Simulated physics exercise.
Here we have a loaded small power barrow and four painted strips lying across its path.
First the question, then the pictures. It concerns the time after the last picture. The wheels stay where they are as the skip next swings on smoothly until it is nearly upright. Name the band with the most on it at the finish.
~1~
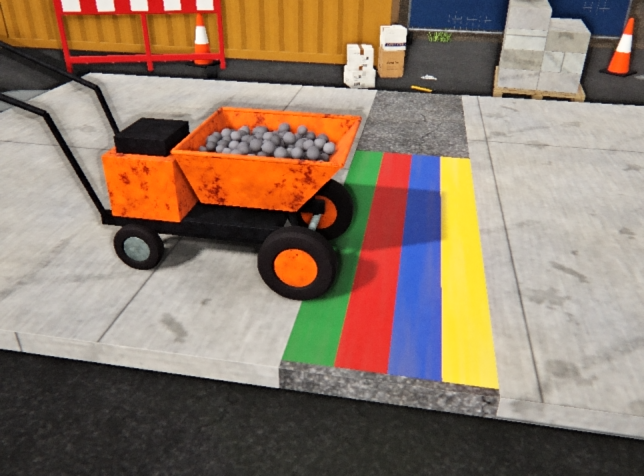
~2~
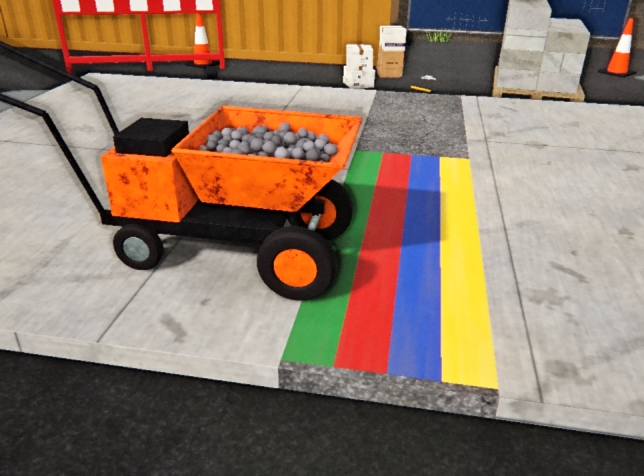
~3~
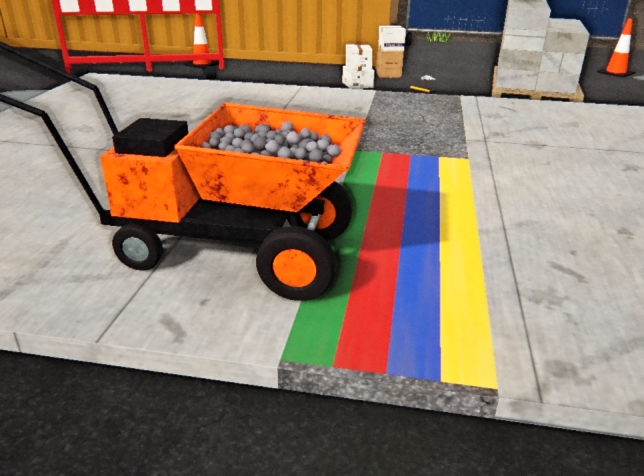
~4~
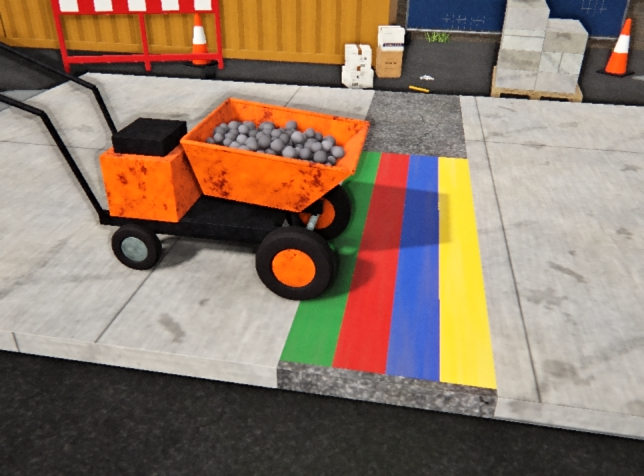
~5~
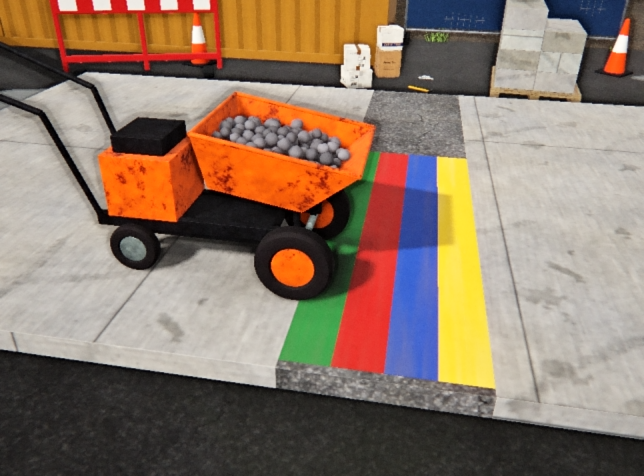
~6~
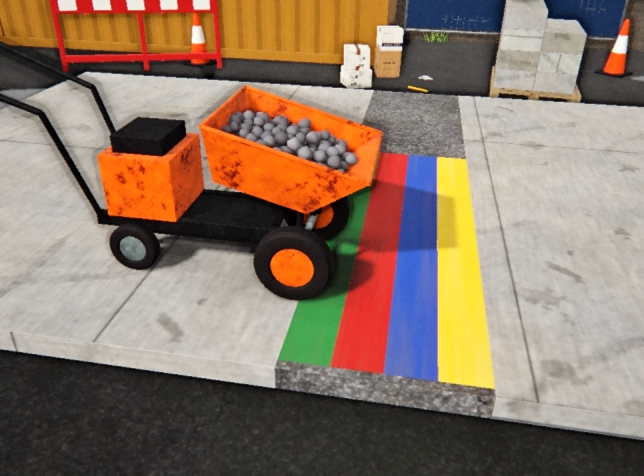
The yellow one.
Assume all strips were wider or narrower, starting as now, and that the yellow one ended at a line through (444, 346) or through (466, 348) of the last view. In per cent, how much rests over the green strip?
First some 0, then 0 per cent.
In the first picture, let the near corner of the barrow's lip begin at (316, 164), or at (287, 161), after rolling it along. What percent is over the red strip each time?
Trial 1 around 0 %, trial 2 around 20 %.
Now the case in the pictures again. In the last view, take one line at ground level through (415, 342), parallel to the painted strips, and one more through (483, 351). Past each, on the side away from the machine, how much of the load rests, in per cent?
Around 80 per cent for the first, around 30 per cent for the second.
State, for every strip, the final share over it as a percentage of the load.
I'd say the green strip has near 0, the red strip near 0, the blue strip near 25 and the yellow strip near 40 per cent.
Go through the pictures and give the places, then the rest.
Lip of the skip at (342, 166), level; top of the load at (260, 147), round cobbles; green strip at (319, 325); red strip at (367, 331); blue strip at (417, 337); yellow strip at (468, 344), in the first frame.
Lip of the skip at (343, 167), level; top of the load at (260, 146), in the second frame.
Lip of the skip at (346, 169), tipped barely; top of the load at (256, 140), in the third frame.
Lip of the skip at (352, 172), tipped a little; top of the load at (254, 142), in the fourth frame.
Lip of the skip at (359, 177), tipped a little; top of the load at (249, 137), in the fifth frame.
Lip of the skip at (368, 184), tipped clearly; top of the load at (258, 134); green strip at (315, 325); red strip at (363, 331); blue strip at (413, 337); yellow strip at (464, 344), in the sixth frame.
Soon after the last picture, skip tipped steeply; all in the skip.
A little later, skip tipped right over; about two thirds in the skip; a small part over the blue strip; about a quarter over the yellow strip.
Later still, skip tipped right over; a small part in the skip; a stray few over the red strip; about a quarter over the blue strip; about a third over the yellow strip; about a quarter off the paint.
At rest, skip tipped right over; a small part in the skip; none over the green strip; a stray few over the red strip; about a quarter over the blue strip; about a third over the yellow strip; about a quarter off the paint.
